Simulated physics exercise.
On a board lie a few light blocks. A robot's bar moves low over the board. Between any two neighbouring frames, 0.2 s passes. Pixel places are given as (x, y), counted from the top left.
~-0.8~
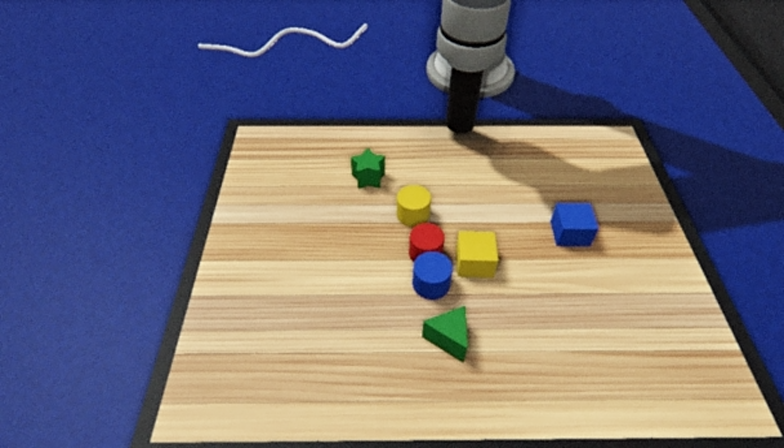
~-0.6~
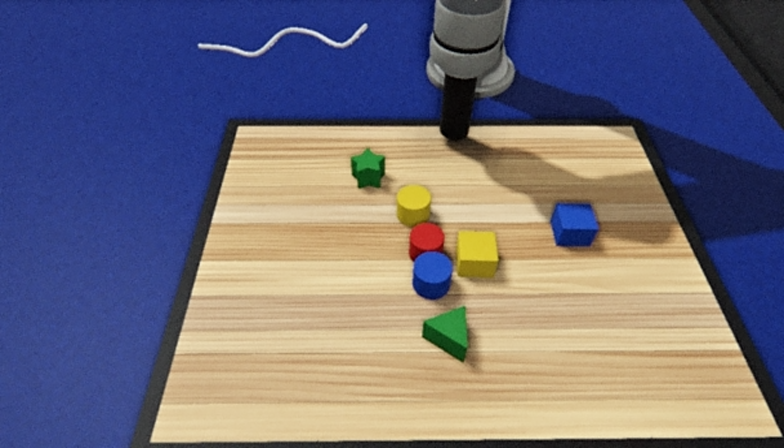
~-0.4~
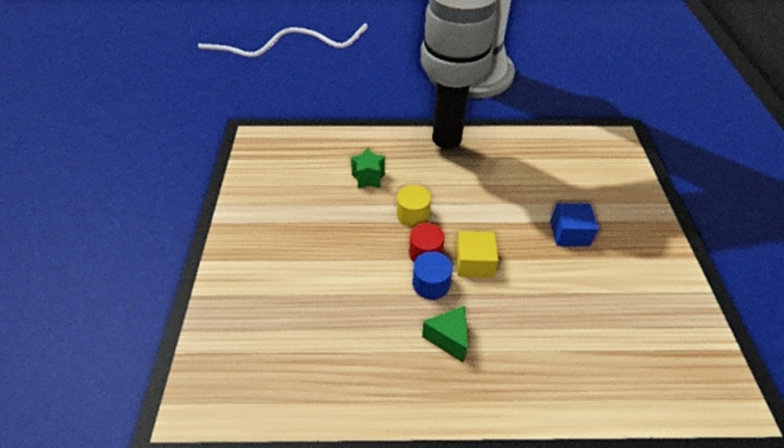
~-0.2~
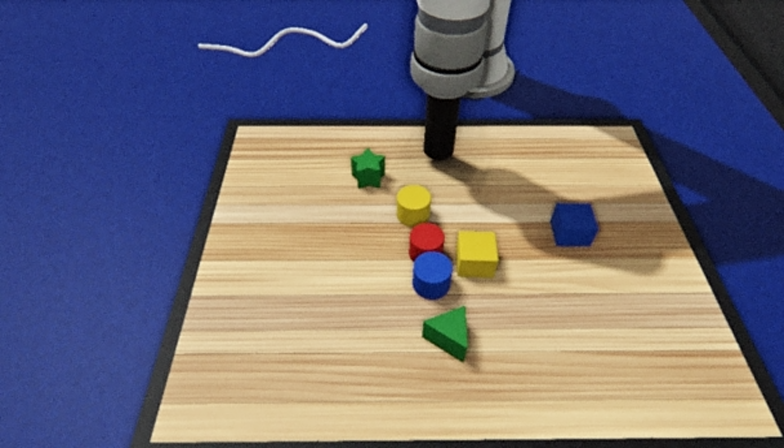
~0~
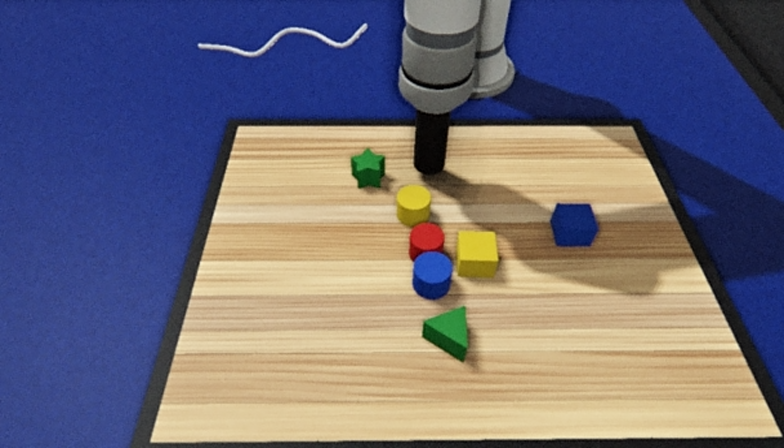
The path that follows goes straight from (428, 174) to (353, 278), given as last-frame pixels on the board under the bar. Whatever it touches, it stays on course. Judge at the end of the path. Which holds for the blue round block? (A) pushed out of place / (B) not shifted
It's A.
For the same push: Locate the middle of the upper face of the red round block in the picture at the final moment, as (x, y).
At pixel (439, 250).
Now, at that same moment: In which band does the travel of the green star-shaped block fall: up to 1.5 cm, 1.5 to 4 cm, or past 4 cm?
The move is short, under 1.5 cm.
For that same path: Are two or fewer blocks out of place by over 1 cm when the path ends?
No, that is not what happens.
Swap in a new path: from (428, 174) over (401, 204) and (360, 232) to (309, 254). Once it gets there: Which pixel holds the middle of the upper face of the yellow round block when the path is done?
Put as a pixel place, it's (403, 223).
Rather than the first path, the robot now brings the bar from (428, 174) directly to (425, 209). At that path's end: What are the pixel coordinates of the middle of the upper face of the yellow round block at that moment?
I'd say the yellow round block ends with its top centre at (407, 212).
On the path given first. One third of the way, bar at (405, 196); yellow round block at (410, 213).
Two thirds of the way, bar at (380, 230); yellow round block at (402, 245); red round block at (439, 250); blue round block at (443, 281).
At the end, bar at (352, 269); green star-shaped block in place; yellow round block at (400, 254); red round block at (439, 250); blue round block at (443, 281).
